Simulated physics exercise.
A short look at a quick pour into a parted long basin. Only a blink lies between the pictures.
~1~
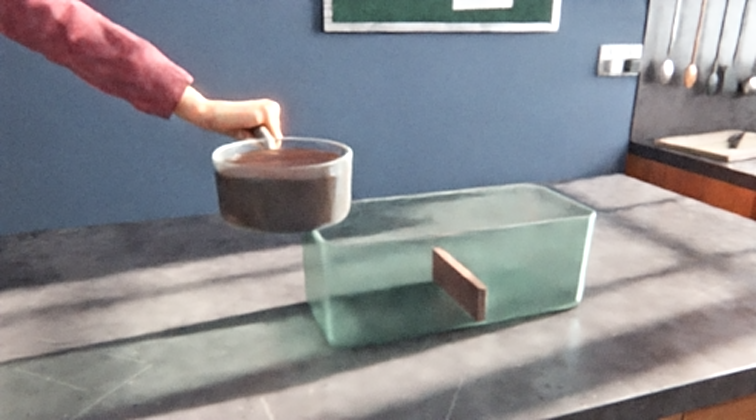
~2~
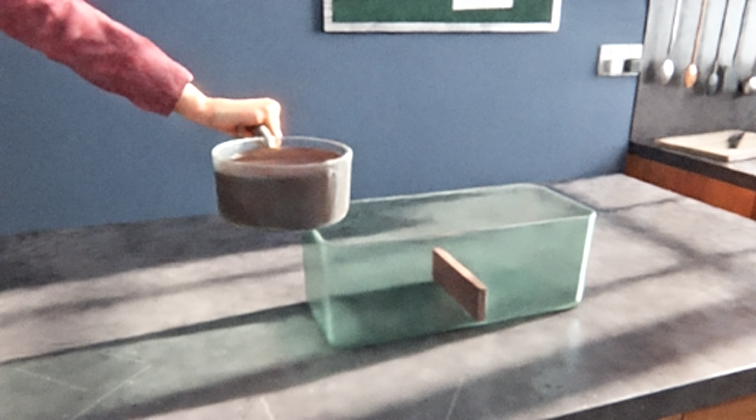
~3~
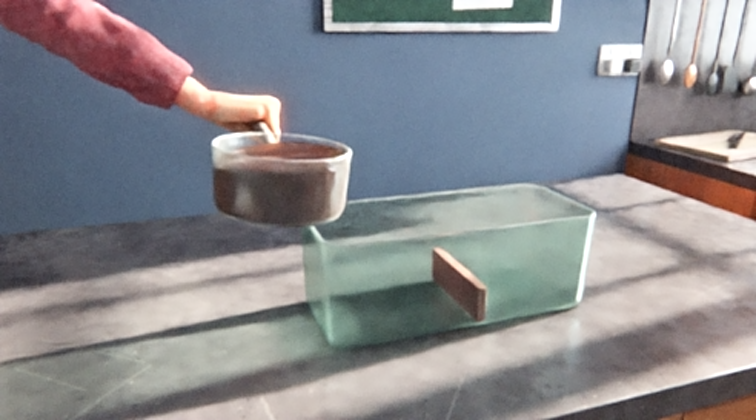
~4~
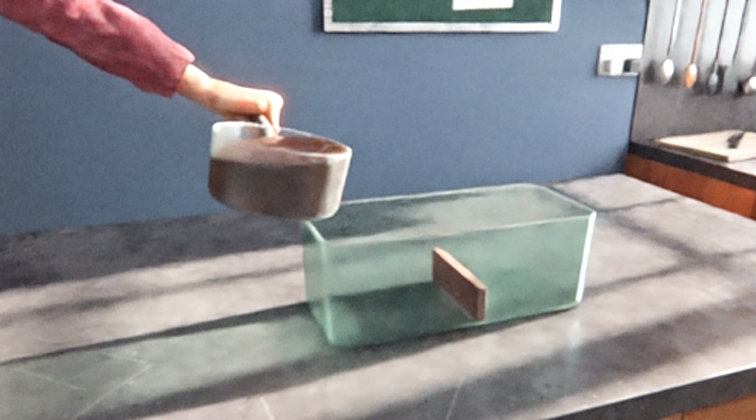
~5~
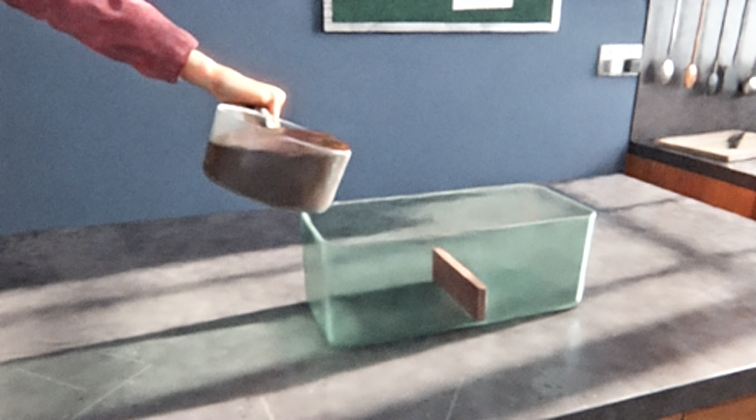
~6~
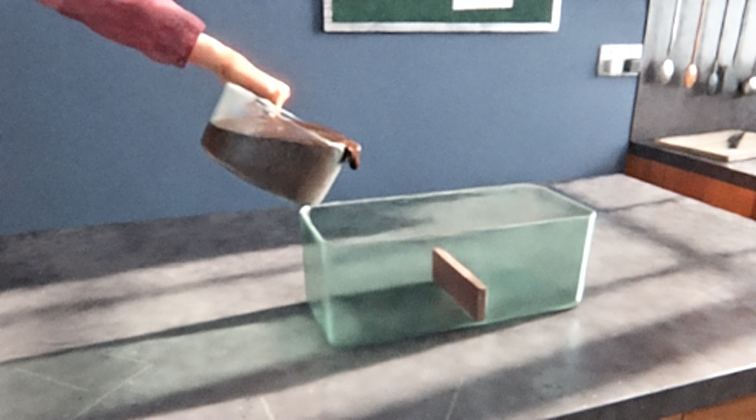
In a sunlit kitchen with a dark blue wall, a fixed view looks slightly down on a grey stone worktop. A hand in a maroon sleeve holds a clear round pot of brown liquid at left, beside a long green-tinted glass basin with a small brown divider. The hand tilts the pot rightward, slowly then more steeply, and the liquid begins slipping over its right lip.
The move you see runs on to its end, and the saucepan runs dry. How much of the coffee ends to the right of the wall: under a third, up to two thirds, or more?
In the end under a third is right of the wall.
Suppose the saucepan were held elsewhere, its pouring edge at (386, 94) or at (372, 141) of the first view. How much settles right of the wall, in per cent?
First some 70, then 45 per cent.
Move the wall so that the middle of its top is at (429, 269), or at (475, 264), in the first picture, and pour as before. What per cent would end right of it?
First some 60, then 10 per cent.
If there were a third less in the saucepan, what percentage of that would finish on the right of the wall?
About 5 per cent.
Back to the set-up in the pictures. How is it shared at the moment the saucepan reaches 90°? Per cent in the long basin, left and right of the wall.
The left part 25 per cent, the right part 0.
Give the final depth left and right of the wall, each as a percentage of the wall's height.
Left about 60, right about 10.
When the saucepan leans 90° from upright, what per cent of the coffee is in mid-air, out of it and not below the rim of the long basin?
Close to 45 per cent.
A moment on, the saucepan is tipped on its side and 31 per cent is still to pour, 24 is left of the wall and 0 right of it.
Next, the saucepan is tipped right over and 3 per cent is still to pour, 81 is left of the wall and 8 right of it.
Then the saucepan is tipped right over and 0 per cent is still to pour, 83 is left of the wall and 11 right of it.
Later the saucepan is tipped right over and 0 per cent is still to pour, 81 is left of the wall and 14 right of it.
Finally, 80 per cent lies left of the wall, 15 right of it and 5 outside.
